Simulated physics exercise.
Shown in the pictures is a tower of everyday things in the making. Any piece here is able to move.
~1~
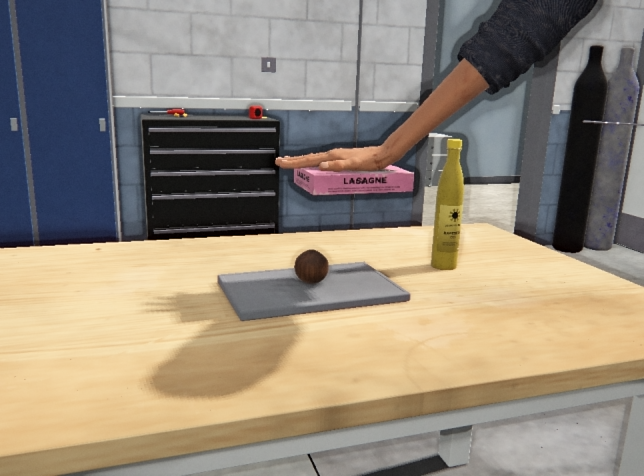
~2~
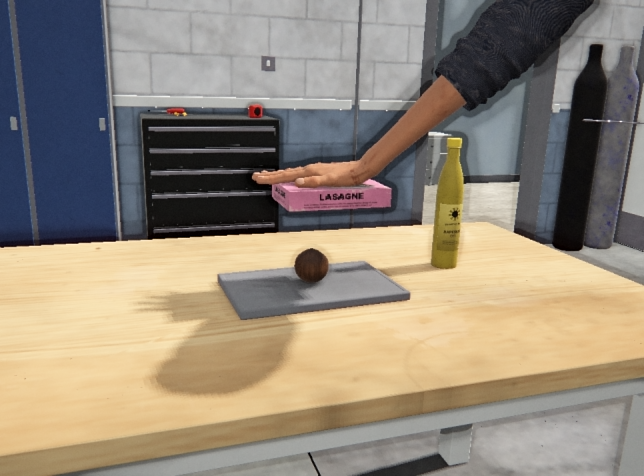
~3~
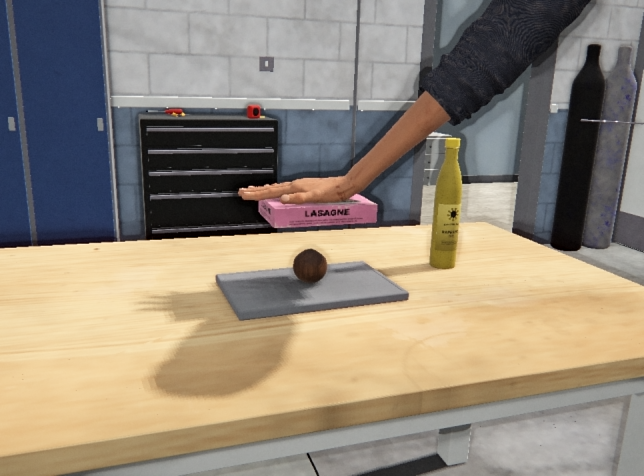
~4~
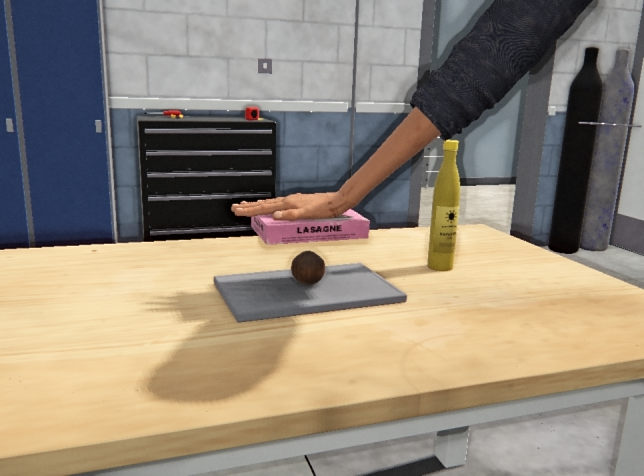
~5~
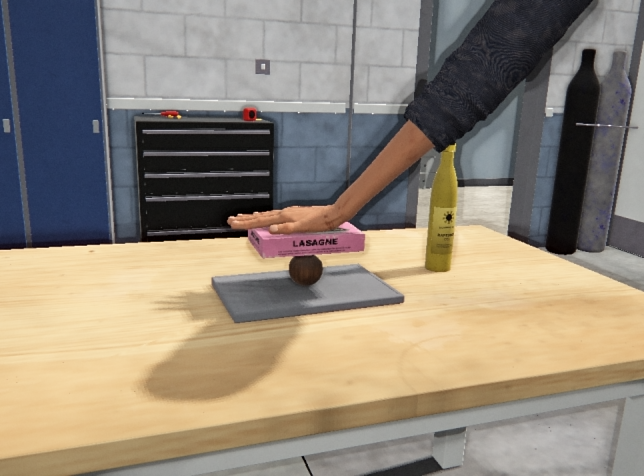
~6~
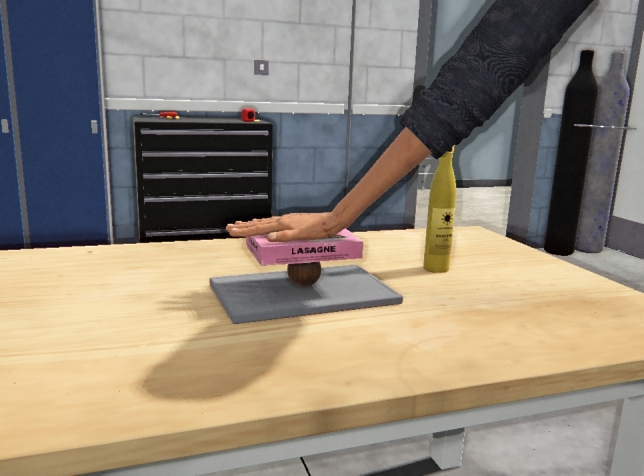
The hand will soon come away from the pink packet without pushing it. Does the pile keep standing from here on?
No - something comes down.
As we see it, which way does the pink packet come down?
It goes leftward.
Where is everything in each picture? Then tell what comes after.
In the first frame, still above its spot; pink packet (352, 178); grey tray (311, 288).
In the second frame, still above its spot; pink packet (329, 192); brown onion (312, 265).
In the third frame, still above its spot; pink packet (316, 208); yellow bottle (447, 204).
In the fourth frame, still above its spot; pink packet (309, 224); grey tray (308, 289).
In the fifth frame, still above its spot; pink packet (305, 236); brown onion (306, 268).
In the sixth frame, set down, still held; pink packet (303, 244); yellow bottle (442, 208).
Then, 0.50 s on from there, pink packet turned 28° from how it was put near (287, 248).
Then, 0.80 s on from there, pink packet now fallen.
Then, 0.90 s on from there, things are still on the move.
Then, 2.20 s on from there, nothing new.
In the end, fallen, pink packet; the other 3 unmoved. At the end, from the last picture's camera, pink packet near (205, 290). The pile comes apart.
